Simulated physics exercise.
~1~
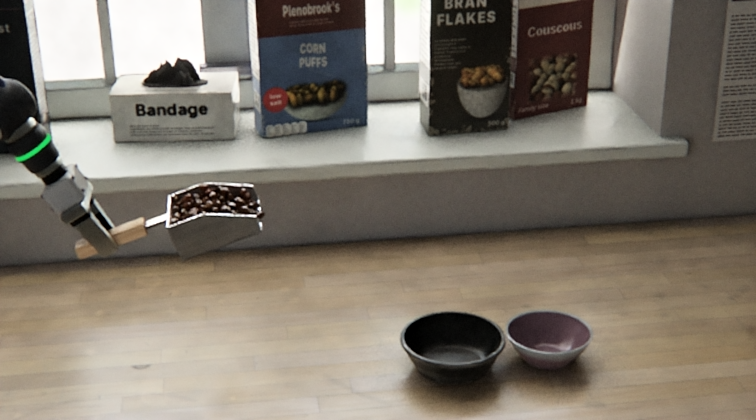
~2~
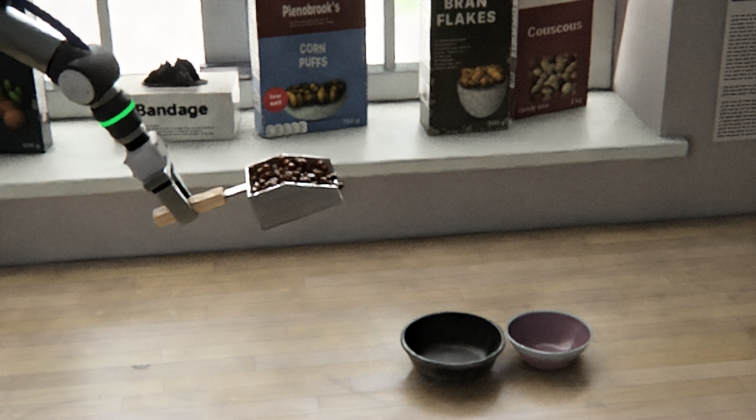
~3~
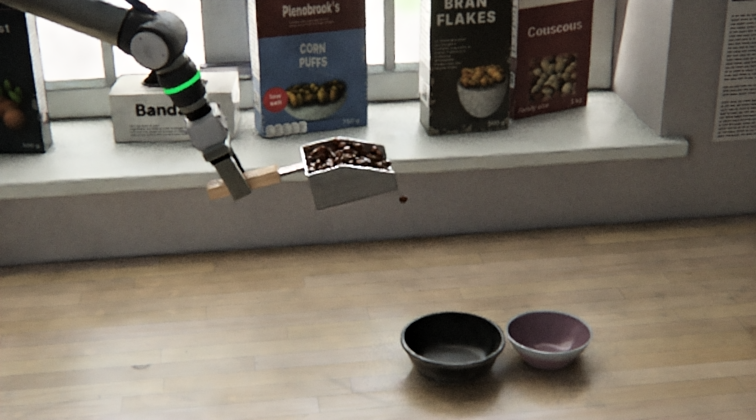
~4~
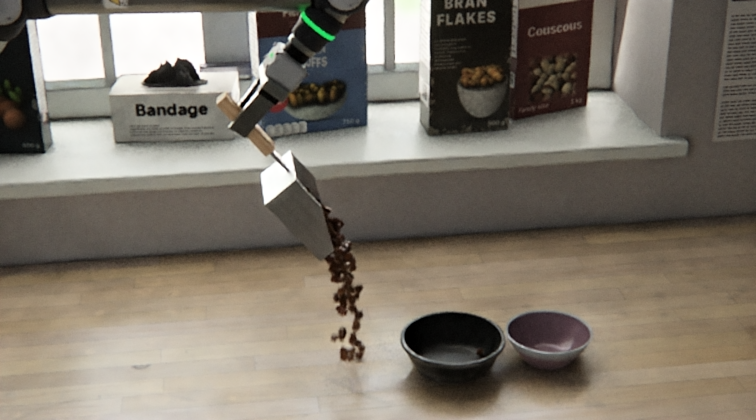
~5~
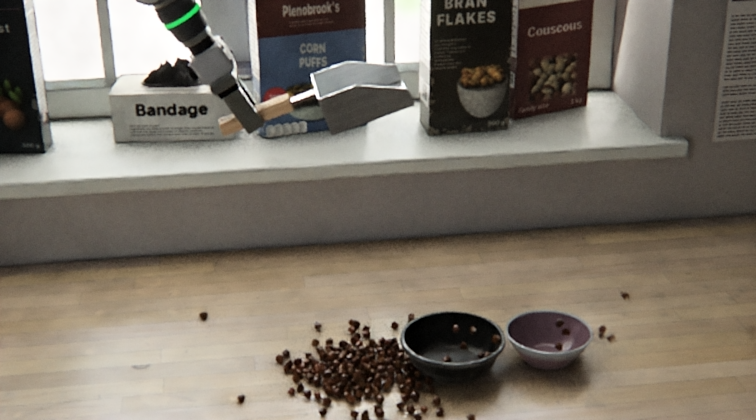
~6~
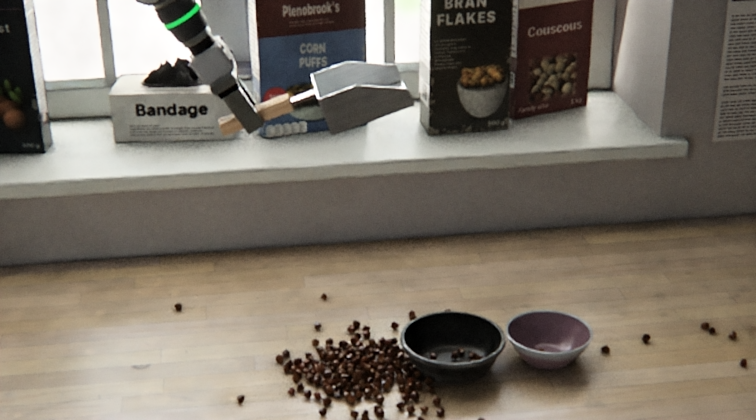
In this clip, a robot arm carries a scoop of brown pellets rightward over a wooden table, then tips it short of two bowls, spilling most onto the tabletop. The emptied scoop lifts and levels, leaving a scattered pile beside the black bowl, with only a few pellets inside it.
